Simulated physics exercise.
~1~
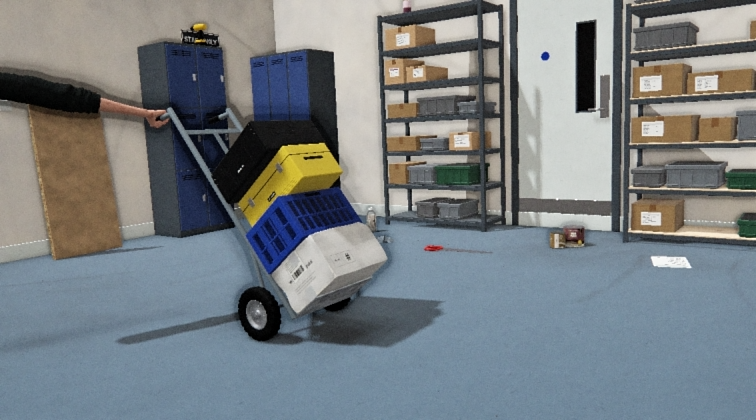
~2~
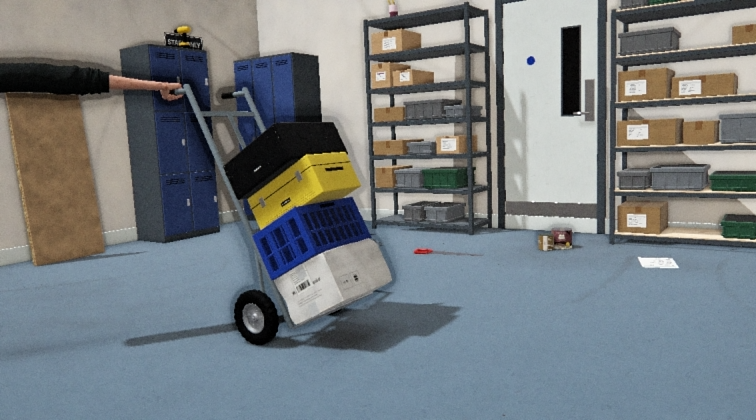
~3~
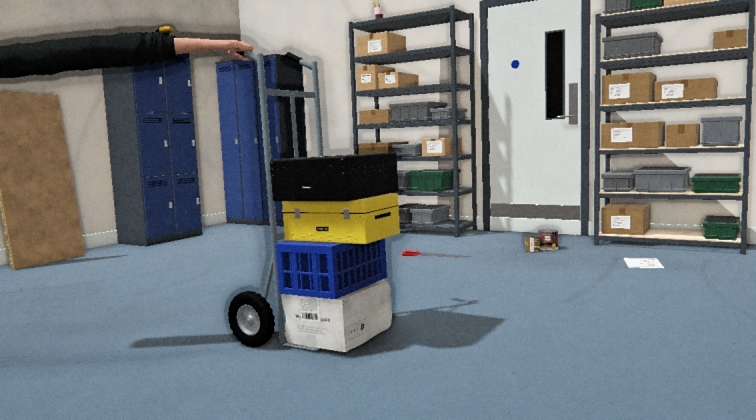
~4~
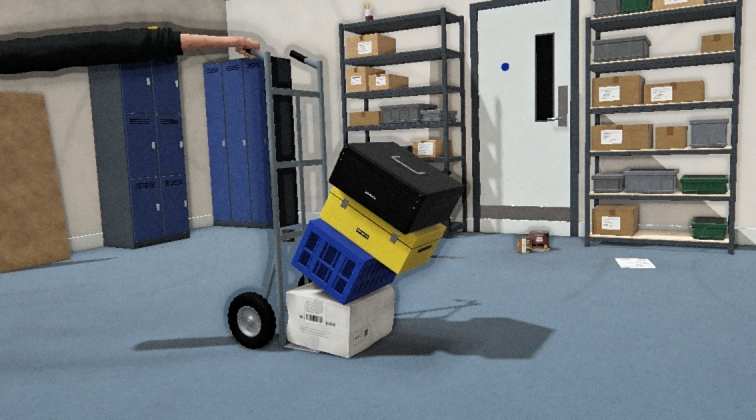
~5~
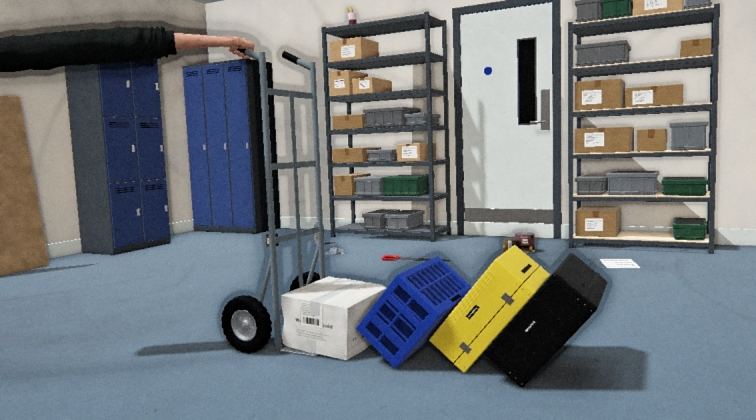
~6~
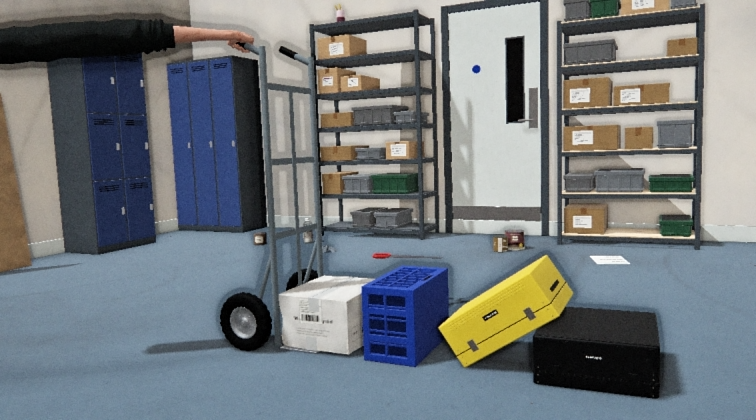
A grey hand truck leans back toward the left in a blue-floored storeroom, seen roughly side-on, with lockers behind it and shelves and a white door to the right. It carries a white parcel at the bottom, then a blue crate, a yellow toolbox and a black toolbox on top. An outstretched arm from the left swings the truck upright until it stops. The upper three tip forward together and topple to the right off the parcel. The blue crate, yellow toolbox and black toolbox end in a row on the floor, while the parcel stays on the truck.
